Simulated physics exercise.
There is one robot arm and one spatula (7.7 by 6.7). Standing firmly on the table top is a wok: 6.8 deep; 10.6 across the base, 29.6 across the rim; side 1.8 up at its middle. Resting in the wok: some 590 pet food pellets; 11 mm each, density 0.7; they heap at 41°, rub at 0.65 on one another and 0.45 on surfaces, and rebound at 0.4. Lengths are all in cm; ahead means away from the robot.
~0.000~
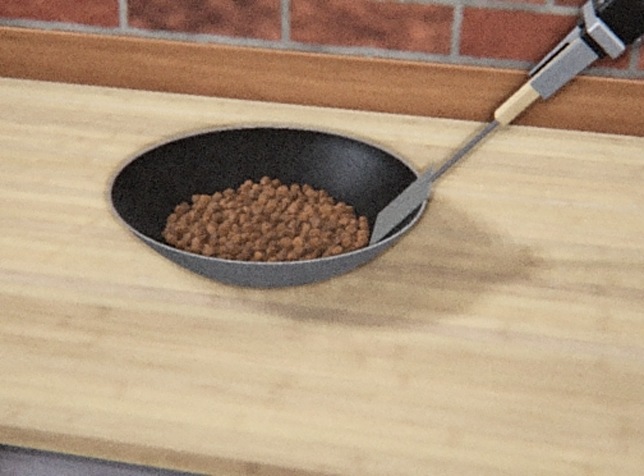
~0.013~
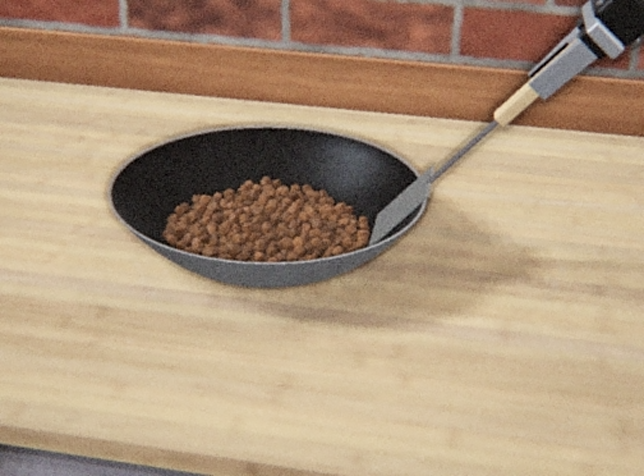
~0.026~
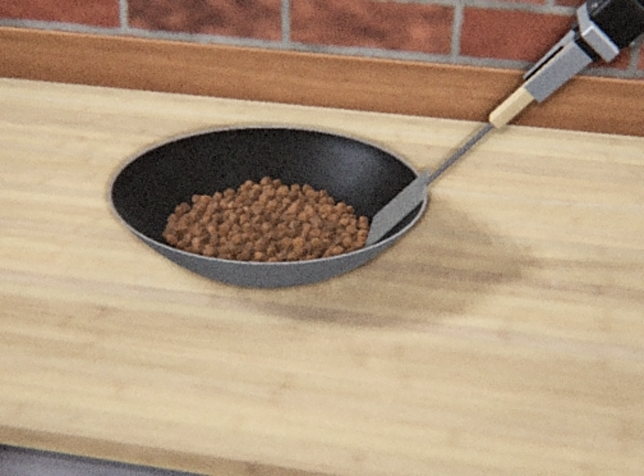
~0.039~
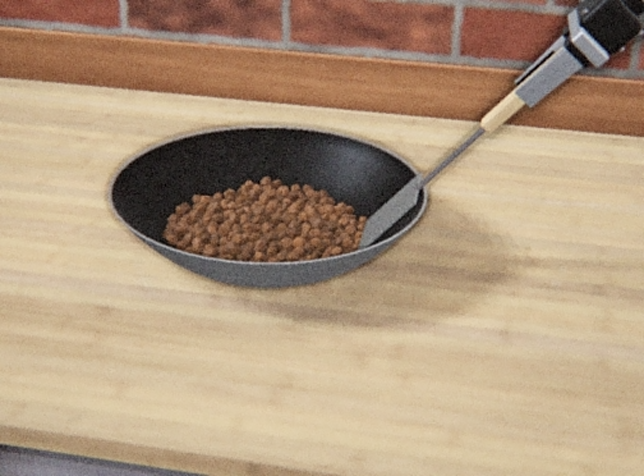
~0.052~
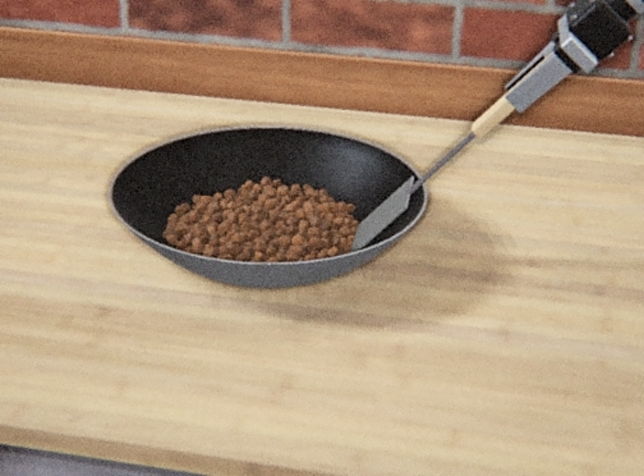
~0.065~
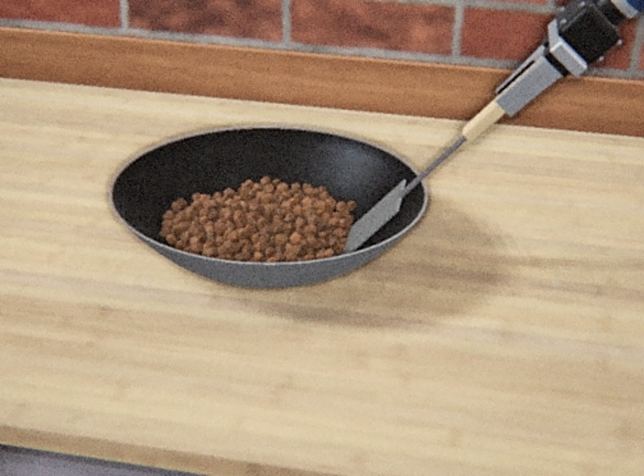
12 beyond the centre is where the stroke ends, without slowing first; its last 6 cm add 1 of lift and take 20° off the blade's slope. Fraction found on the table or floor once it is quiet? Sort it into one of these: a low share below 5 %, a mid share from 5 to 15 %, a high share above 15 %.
A high share, above 15 %.
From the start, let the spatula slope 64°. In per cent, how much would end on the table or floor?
It would then be close to 30 %.
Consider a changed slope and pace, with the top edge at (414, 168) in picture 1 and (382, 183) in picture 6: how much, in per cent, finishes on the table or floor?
Around 30 per cent finishes there.
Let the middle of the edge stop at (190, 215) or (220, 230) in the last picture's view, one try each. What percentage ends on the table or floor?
I'd say roughly 0 per cent, then roughly 0 per cent.
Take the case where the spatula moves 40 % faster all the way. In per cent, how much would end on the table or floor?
35 per cent, roughly.
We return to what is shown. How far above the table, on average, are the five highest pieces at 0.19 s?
About 6 cm.
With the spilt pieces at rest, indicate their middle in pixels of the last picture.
I'd place it close to (70, 219).
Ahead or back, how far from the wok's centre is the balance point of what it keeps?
About 4.0 centimetres ahead.
After 0.19 s, sloping 50°, highest piece 6 above the table; 586 in the wok.
After 0.31 s, sloping 46°, highest piece 8 above the table; 585 in the wok, 1 on the blade or in flight.
After 0.57 s, sloping 30°, highest piece 8 above the table; 448 in the wok, 127 on the table or floor, 11 on the blade or in flight.
After 1.62 s, sloping 30°, highest piece 8 above the table; 447 in the wok, 139 on the table or floor.
At rest, 447 in the wok, 139 on the table or floor. That is 24 % on the table or floor.
